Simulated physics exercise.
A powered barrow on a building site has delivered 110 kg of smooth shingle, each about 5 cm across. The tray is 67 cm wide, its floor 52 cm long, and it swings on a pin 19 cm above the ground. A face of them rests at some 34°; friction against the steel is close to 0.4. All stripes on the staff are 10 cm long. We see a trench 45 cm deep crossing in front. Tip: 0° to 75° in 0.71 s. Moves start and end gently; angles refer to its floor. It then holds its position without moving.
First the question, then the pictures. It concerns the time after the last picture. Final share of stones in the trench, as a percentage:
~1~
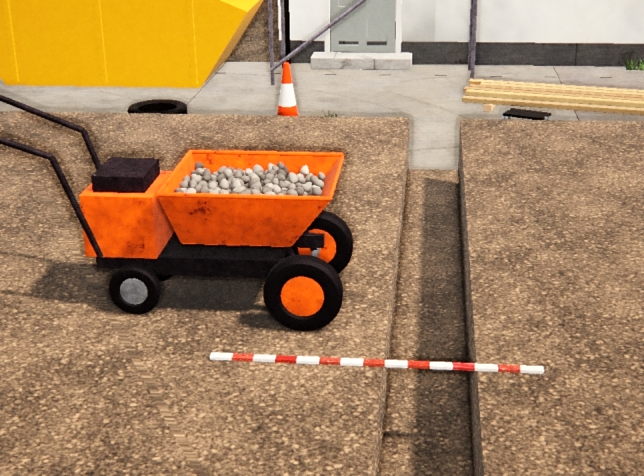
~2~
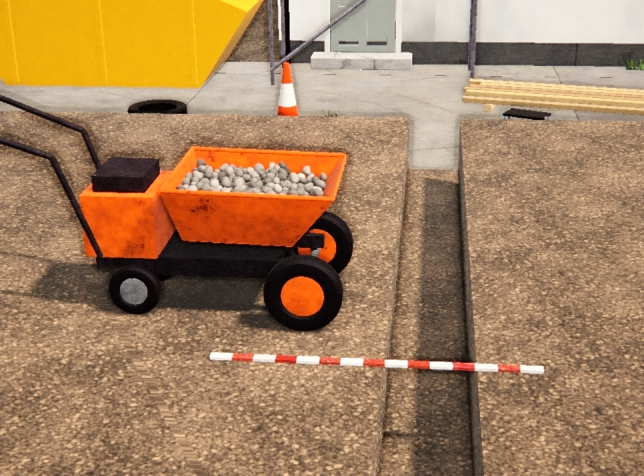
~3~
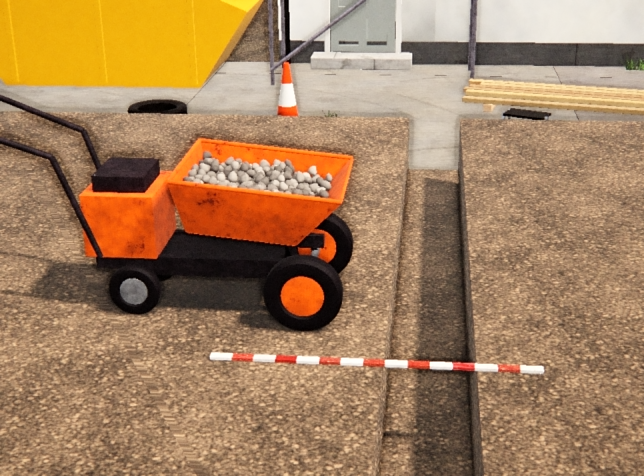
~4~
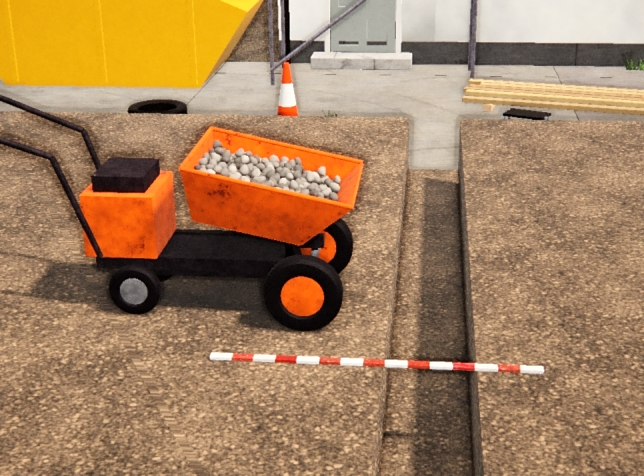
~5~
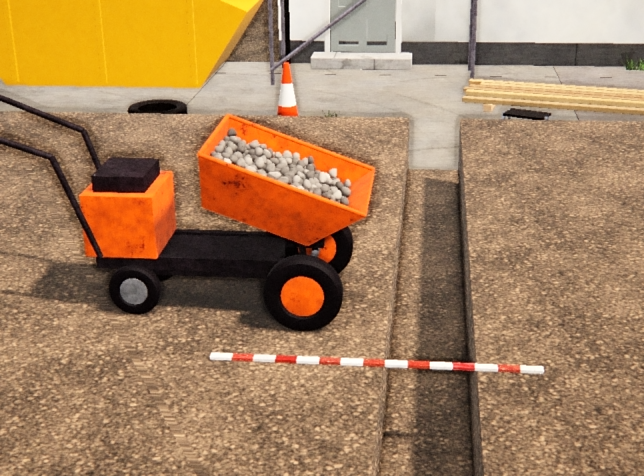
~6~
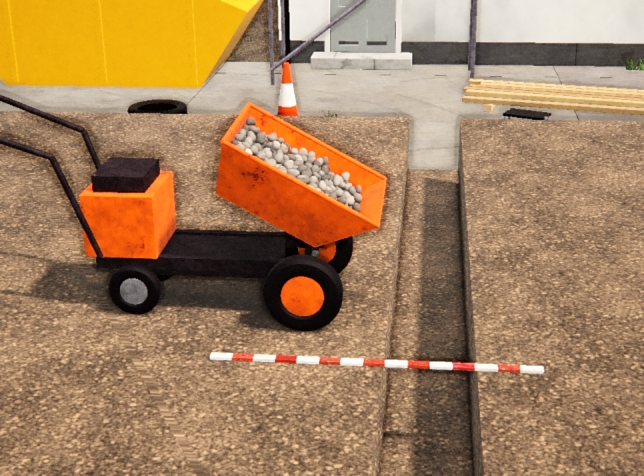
65 per cent.
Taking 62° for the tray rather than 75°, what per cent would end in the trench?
Some 65% would finish there.
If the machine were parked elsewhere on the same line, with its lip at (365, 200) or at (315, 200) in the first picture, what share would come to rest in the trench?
Around 30 and then 85 percent.
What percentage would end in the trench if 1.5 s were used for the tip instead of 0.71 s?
85 %.
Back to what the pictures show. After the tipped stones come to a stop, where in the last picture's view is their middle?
The middle should be near (457, 371).
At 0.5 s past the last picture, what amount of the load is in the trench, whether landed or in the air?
Roughly 40 percent of the load.
Then, 0.2 s after the last picture the floor is at 63°, 100 % in the tray; the foremost stones are at (401, 248).
Then, 0.5 s after the last picture the floor is at 75°, 53 % in the tray, 40 % in the trench, 7 % past the trench; the foremost stones are at (494, 308).
Then, 0.9 s after the last picture the floor is at 75°, 5 % in the tray, 60 % in the trench, 35 % past the trench; the foremost stones are past the picture's edge.
Then, 2.8 s after the last picture the floor is at 75°, 0 % in the tray, 65 % in the trench, 35 % past the trench; the foremost stones are past the picture's edge.
